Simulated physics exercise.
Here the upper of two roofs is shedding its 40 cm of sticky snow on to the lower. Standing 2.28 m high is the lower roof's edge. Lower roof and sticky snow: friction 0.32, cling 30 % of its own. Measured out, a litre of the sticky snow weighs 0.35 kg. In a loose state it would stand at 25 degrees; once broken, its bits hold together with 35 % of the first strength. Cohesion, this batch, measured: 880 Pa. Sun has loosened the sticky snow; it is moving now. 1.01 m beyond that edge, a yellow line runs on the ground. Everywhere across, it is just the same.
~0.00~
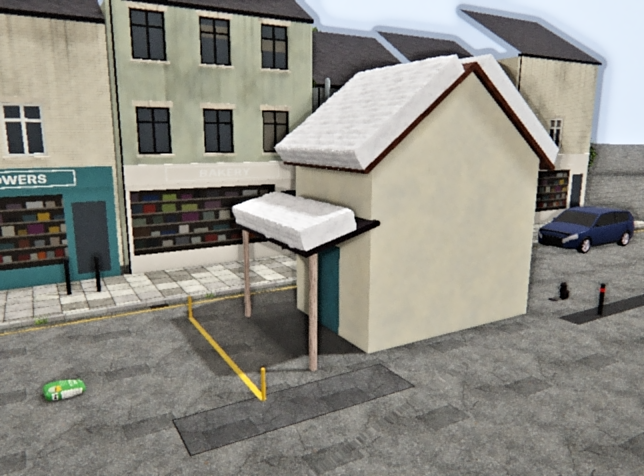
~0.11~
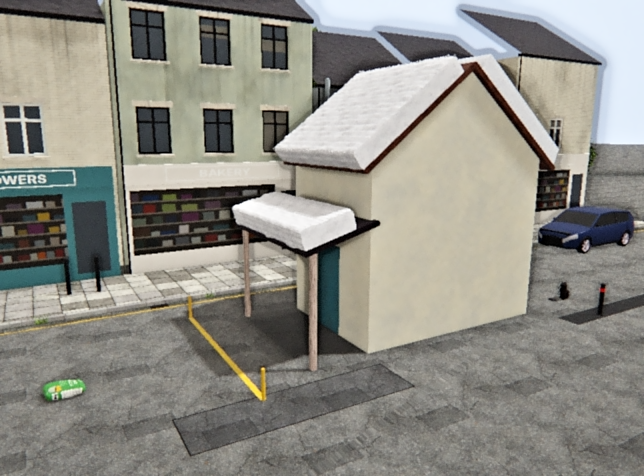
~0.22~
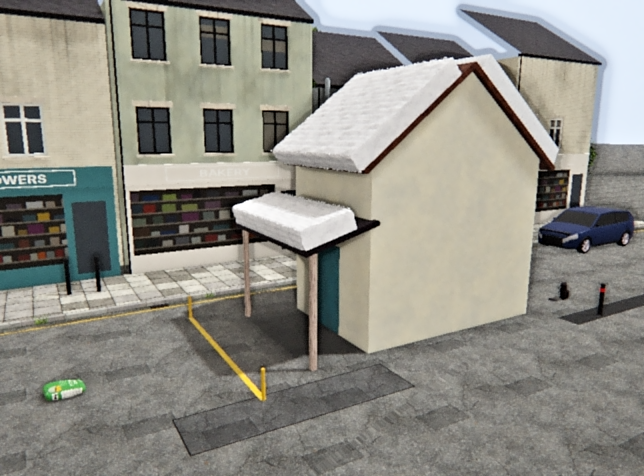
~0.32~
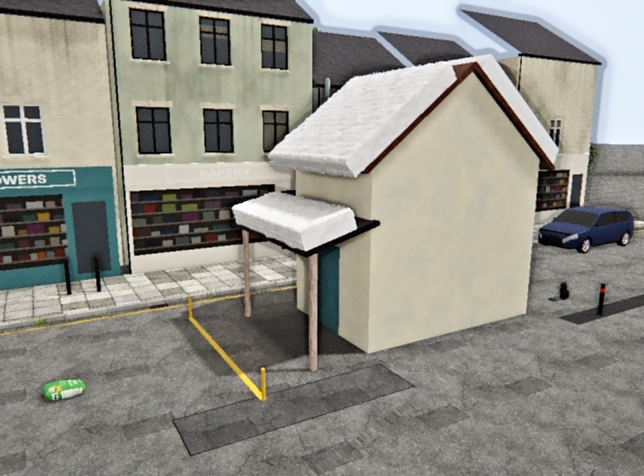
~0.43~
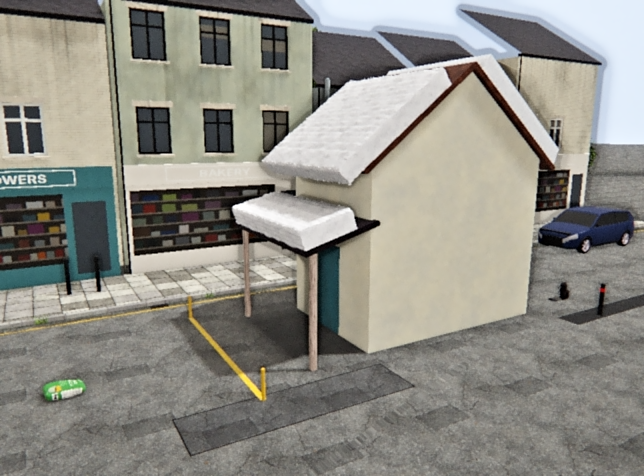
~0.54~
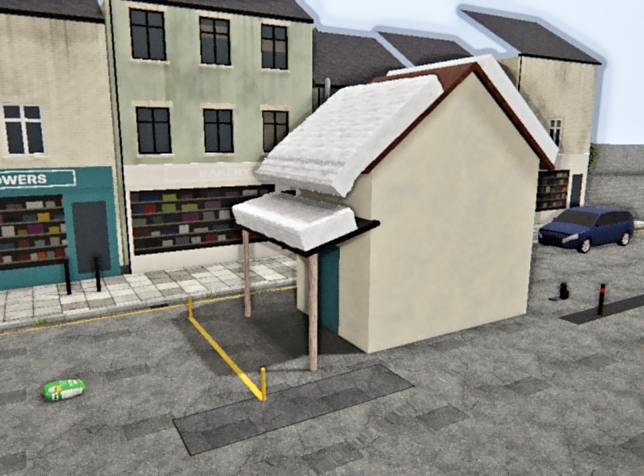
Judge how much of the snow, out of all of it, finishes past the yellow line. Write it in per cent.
The part past the yellow line is close to 72 %.
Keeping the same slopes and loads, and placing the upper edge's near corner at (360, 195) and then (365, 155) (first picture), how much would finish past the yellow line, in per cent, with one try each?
It would be 75 percent for the first setting and 65 percent for the second.
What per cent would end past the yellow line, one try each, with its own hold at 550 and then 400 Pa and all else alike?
Expect about 70 in a hundred, then about 70 in a hundred.
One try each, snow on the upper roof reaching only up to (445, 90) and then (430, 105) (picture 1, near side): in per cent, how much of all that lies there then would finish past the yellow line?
65 %, then 60 %.
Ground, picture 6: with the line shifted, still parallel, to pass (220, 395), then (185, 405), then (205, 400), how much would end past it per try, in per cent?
First try around 60 per cent, second around 45 per cent, third around 55 per cent.
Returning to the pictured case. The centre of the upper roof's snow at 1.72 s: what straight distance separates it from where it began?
It has shifted some 5.4 m.
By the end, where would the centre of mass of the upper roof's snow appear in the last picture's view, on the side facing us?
(160, 398).
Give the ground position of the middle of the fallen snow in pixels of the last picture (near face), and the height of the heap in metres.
The heap centres close to (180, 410) and stands about 0.4 m tall.
By 1.08 s, none is below the lower edge and 0 % is past the line.
By 1.72 s, 73 % is below the lower edge and 61 % is past the line.
By 2.36 s, 85 % is below the lower edge and 72 % is past the line.
By 3.00 s, 85 % is below the lower edge and 72 % is past the line.
By 3.20 s, at the end, 85 % is below the lower edge and 72 % is past the line.
